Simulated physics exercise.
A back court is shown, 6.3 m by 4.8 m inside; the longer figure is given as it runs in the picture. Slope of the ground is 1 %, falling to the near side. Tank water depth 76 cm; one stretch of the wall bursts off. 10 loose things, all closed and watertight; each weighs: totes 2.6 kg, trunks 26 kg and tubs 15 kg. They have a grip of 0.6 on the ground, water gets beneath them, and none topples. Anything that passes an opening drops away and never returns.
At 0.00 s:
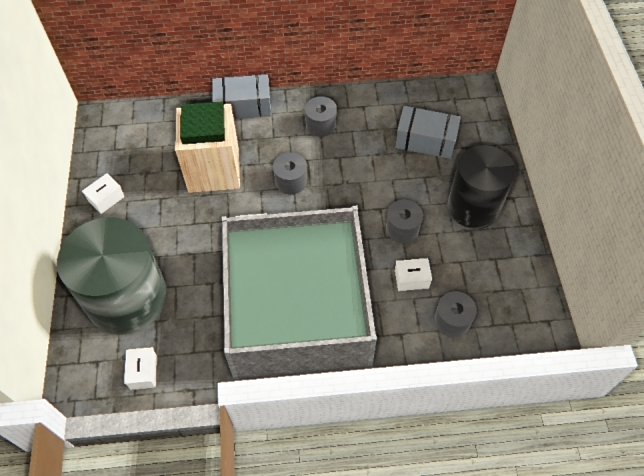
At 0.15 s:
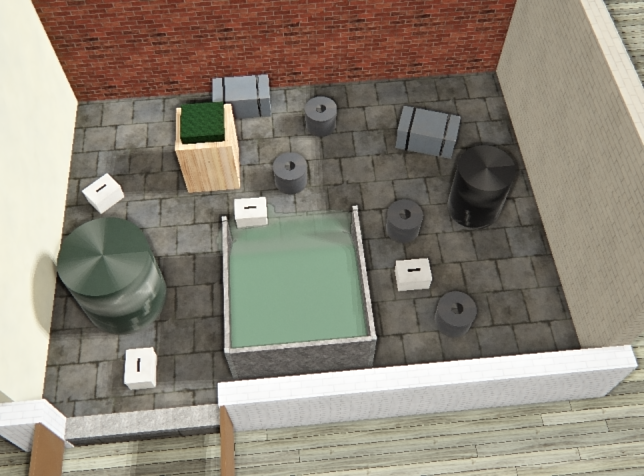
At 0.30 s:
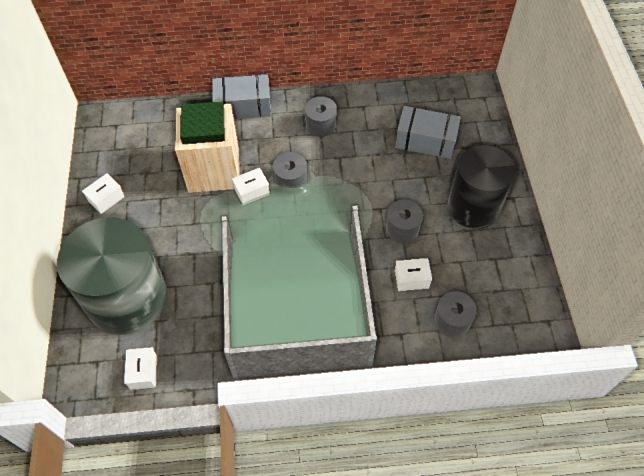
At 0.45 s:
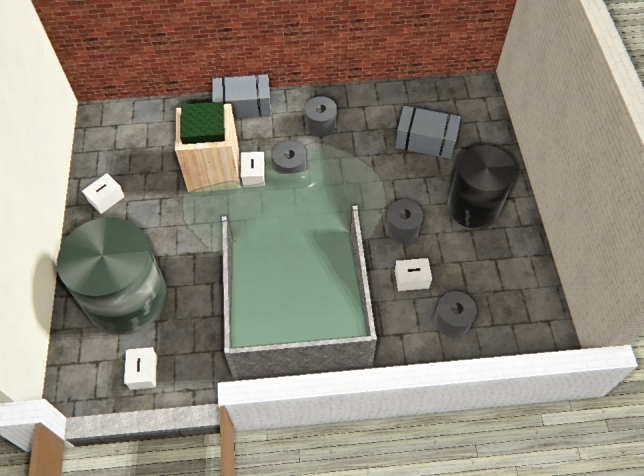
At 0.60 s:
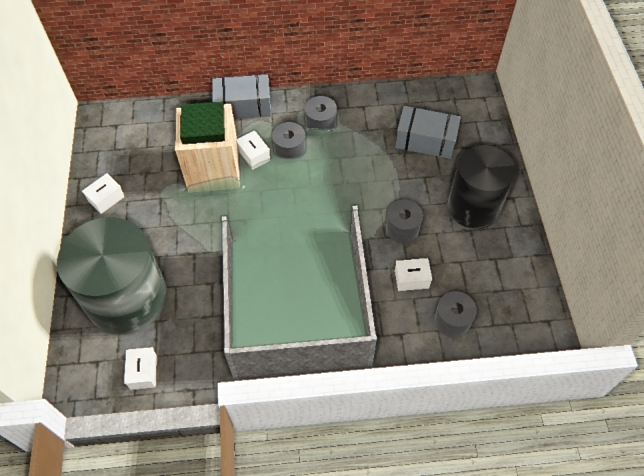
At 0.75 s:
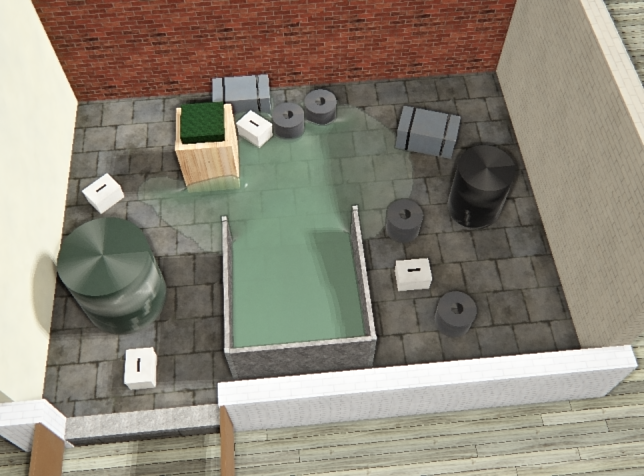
A square, stone-walled tank of green water stands in a grey-paved court, seen from high above by a still camera. Red brick closes the far side, with a wooden planter, grey tubs and strapped trunks before it, white boxes scattered about, and large dark drums left and right. The tank's far wall gives way, and water fans across the paving, carrying a turning white box, then pushing a tub, toward the brick, before another tub shifts slightly.
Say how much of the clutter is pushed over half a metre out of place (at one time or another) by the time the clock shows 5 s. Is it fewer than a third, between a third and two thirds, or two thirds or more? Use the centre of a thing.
It ends in the middle band.
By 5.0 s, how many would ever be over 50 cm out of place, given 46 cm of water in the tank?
Count: 5.
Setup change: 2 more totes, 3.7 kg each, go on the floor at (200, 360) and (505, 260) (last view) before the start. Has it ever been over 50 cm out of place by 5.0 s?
In turn: Short of it, over.
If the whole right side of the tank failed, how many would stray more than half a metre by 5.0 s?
Then 7.
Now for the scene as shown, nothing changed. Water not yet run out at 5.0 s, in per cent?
Around 98 per cent of the water is still in there.
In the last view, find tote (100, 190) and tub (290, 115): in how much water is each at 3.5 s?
First about 13 cm, second about 10 cm.
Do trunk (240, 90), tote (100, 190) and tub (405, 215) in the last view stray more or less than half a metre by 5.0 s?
Listed in sequence: Higher; higher; lower for the last.
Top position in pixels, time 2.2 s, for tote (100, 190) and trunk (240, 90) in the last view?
Approx. (72, 157); approx. (181, 94).
After 1.1 s 3 of 10 are over 50 cm from their spots; 1 afloat.
After 2.2 s 6 of 10 are over 50 cm from their spots; 4 afloat.
After 3.5 s 5 of 10 are over 50 cm from their spots; 6 afloat.
After 5.0 s 6 of 10 are over 50 cm from their spots, and 6 have been at some point; 5 afloat.
